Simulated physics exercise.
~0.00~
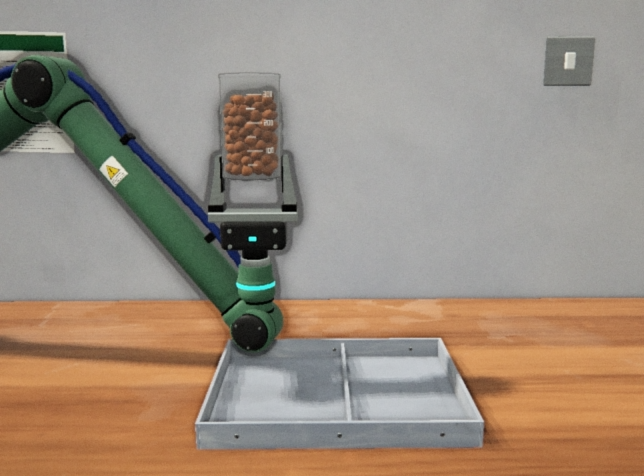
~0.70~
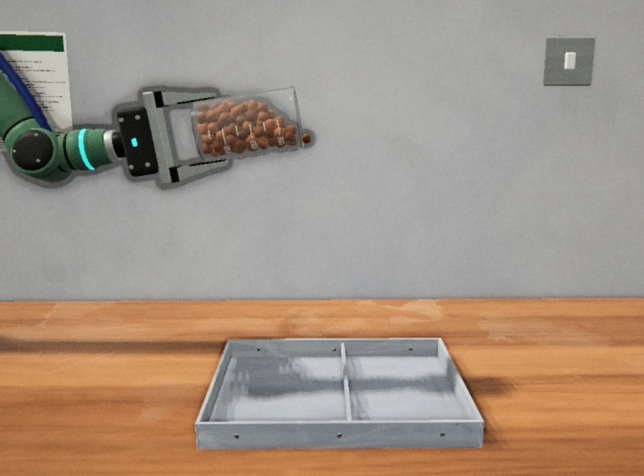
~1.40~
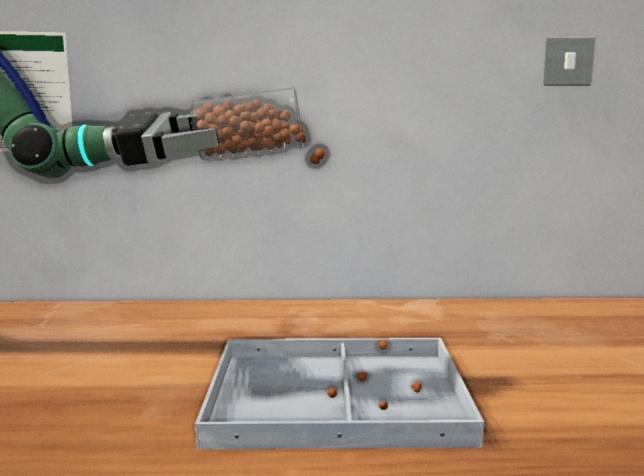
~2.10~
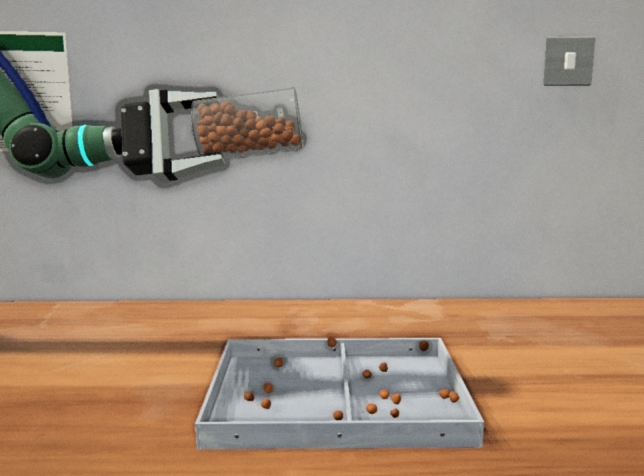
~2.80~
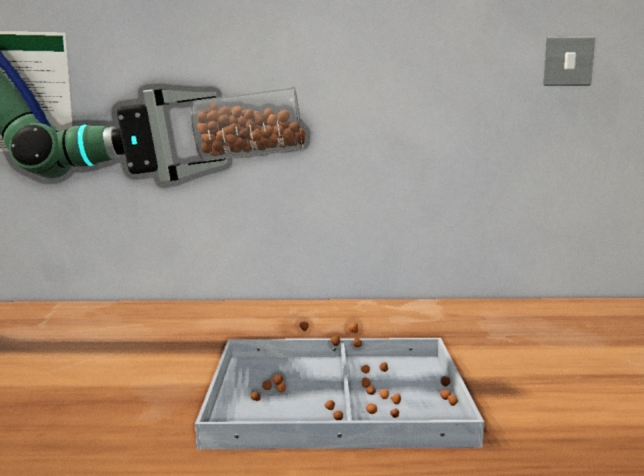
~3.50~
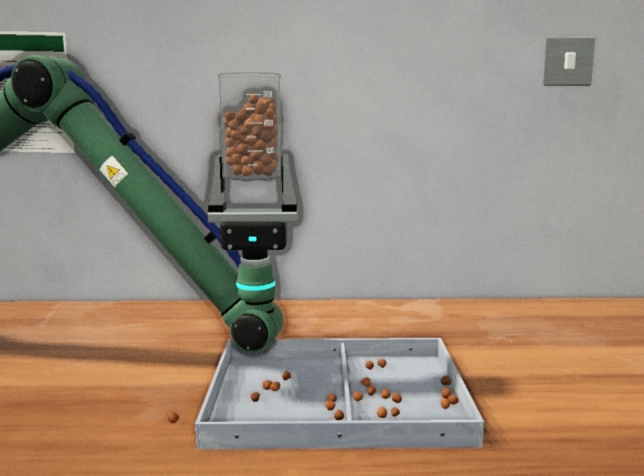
In this clip, a green robot arm tips a clear beaker of hazelnuts onto its side above a divided grey tray and twists it, spilling some nuts, then returns it upright, still mostly full, with nuts scattered across both tray sections and one on the table.
